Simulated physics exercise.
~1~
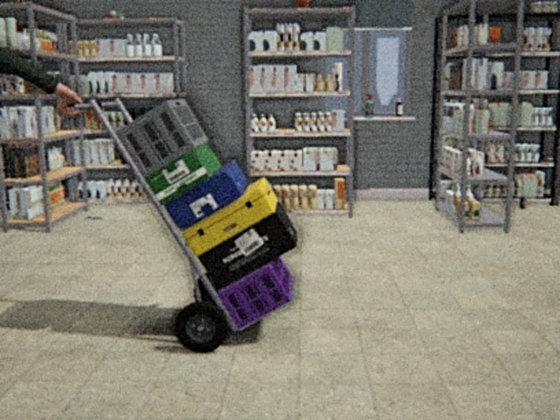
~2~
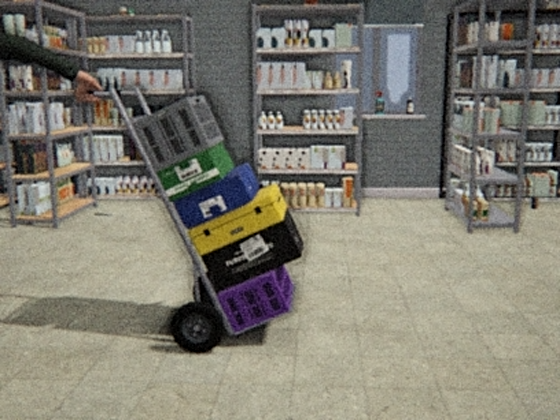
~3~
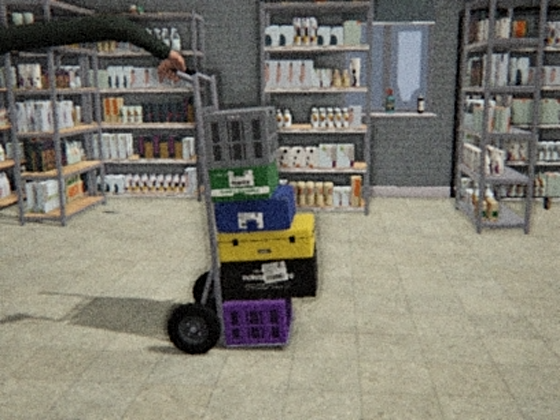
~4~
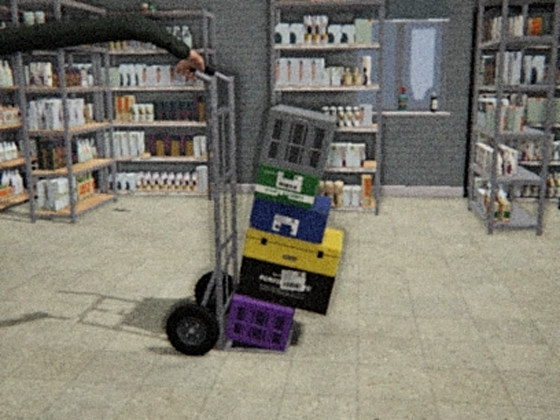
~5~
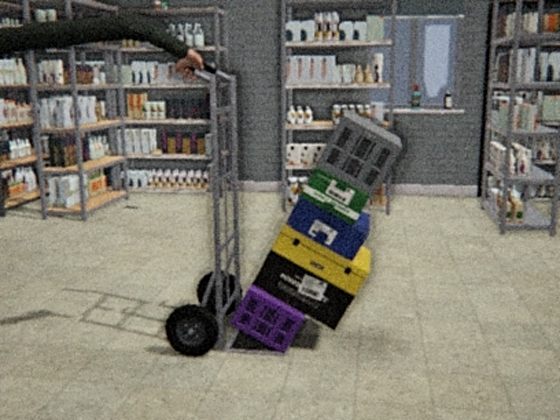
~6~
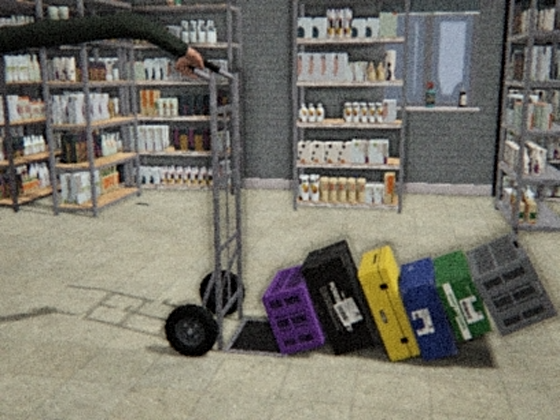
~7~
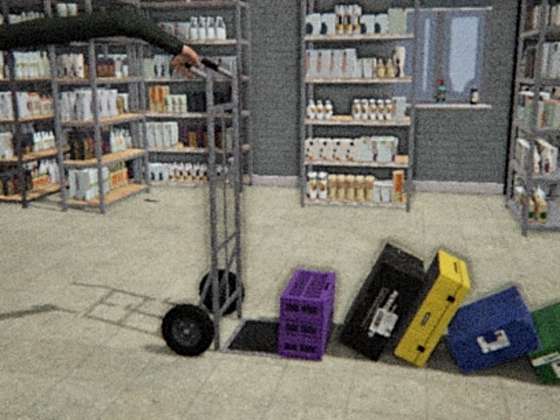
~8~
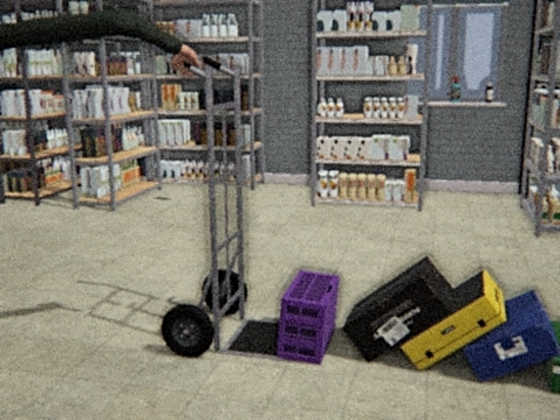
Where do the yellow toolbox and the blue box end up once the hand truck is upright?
Both end up away from their places in the stack, lying on the floor to the right of the truck. The yellow toolbox lies between the black parcel and the blue box.
